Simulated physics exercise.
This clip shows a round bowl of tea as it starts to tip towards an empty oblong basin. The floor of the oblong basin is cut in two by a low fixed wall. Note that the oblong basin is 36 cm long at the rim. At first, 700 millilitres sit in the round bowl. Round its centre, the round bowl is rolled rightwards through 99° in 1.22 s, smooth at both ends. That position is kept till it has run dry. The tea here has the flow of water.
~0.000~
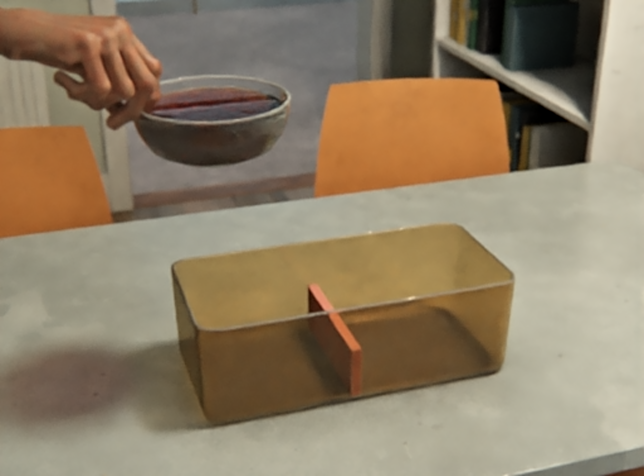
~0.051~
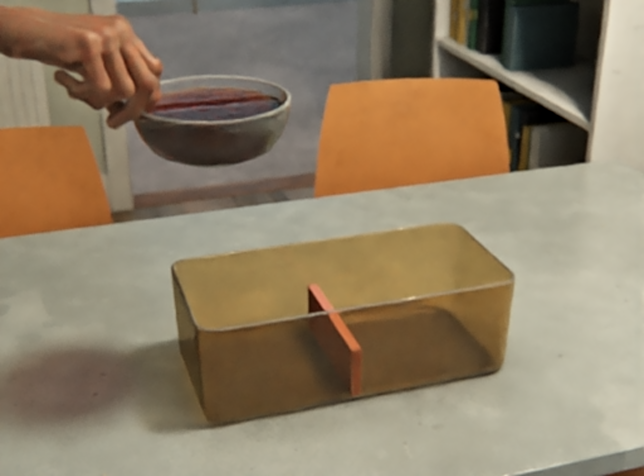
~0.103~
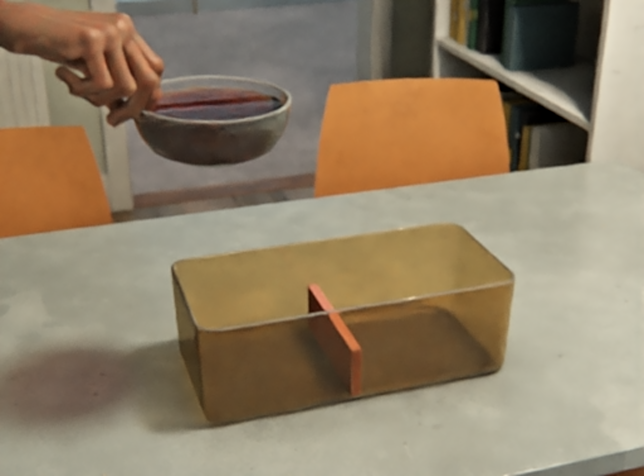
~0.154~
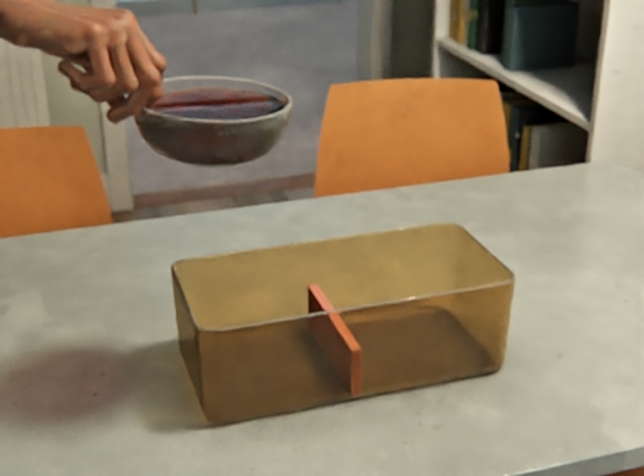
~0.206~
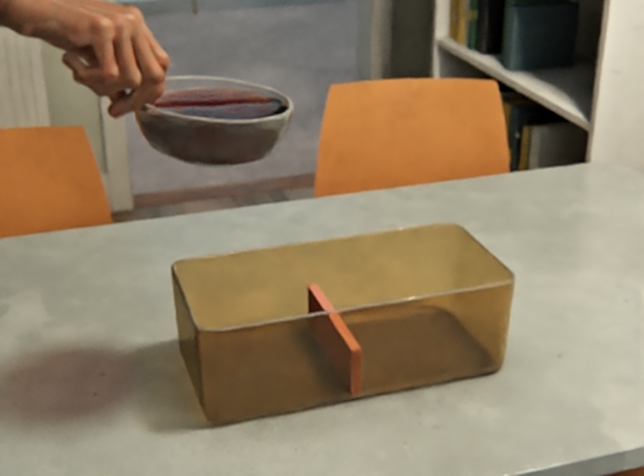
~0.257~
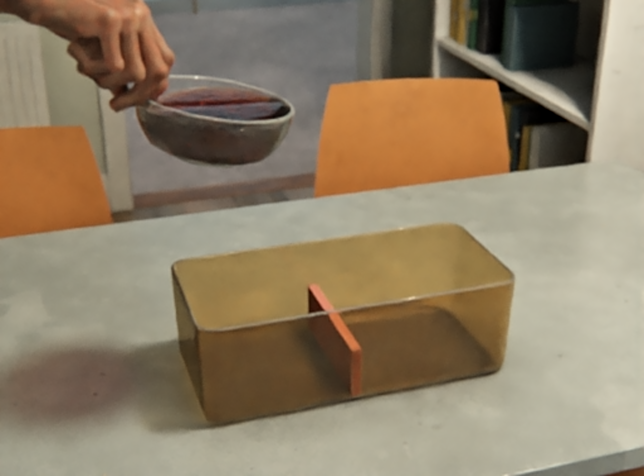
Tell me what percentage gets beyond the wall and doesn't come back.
Around 73 % gets beyond the wall and stays.
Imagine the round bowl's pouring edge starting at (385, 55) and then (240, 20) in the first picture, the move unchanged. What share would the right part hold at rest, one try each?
Result: 95 per cent, then 50 per cent.
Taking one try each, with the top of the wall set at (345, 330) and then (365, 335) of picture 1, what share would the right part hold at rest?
60 % and 45 %.
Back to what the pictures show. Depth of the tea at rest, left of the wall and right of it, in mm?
Left about 6 mm, right about 18 mm.
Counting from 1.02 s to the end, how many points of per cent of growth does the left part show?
It comes to some 10 per cent.
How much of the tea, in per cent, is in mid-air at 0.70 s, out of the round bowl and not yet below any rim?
Around 42 percent.
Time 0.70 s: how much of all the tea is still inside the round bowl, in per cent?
Roughly 38 percent.
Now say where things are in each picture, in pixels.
The first frame shows tilt 0°; pouring edge (285, 93); surface from (135, 112) to (281, 99); the oblong basin's rim runs from (183, 296) to (486, 250); the wall's top is at (333, 316).
The second frame shows tilt 0°; pouring edge (286, 93); surface from (135, 112) to (281, 99).
The third frame shows tilt 2°; pouring edge (286, 95); surface from (135, 112) to (282, 100).
The fourth frame shows tilt 4°; pouring edge (287, 97); surface from (136, 111) to (282, 100).
The fifth frame shows tilt 7°; pouring edge (288, 101); surface from (137, 111) to (284, 101).
The sixth frame shows tilt 10°; pouring edge (289, 106); surface from (140, 110) to (284, 101).
After 0.70 s the tilt is 60° and 37 per cent is still to pour, 3 is left of the wall and 17 right of it.
After 1.02 s the tilt is 92° and 2 per cent is still to pour, 16 is left of the wall and 73 right of it.
After 1.35 s the tilt is 99° and 0 per cent is still to pour, 26 is left of the wall and 73 right of it.
After 1.72 s the tilt is 99° and 0 per cent is still to pour, 26 is left of the wall and 73 right of it.
In the end 26 per cent lies left of the wall, 73 right of it and 1 outside.
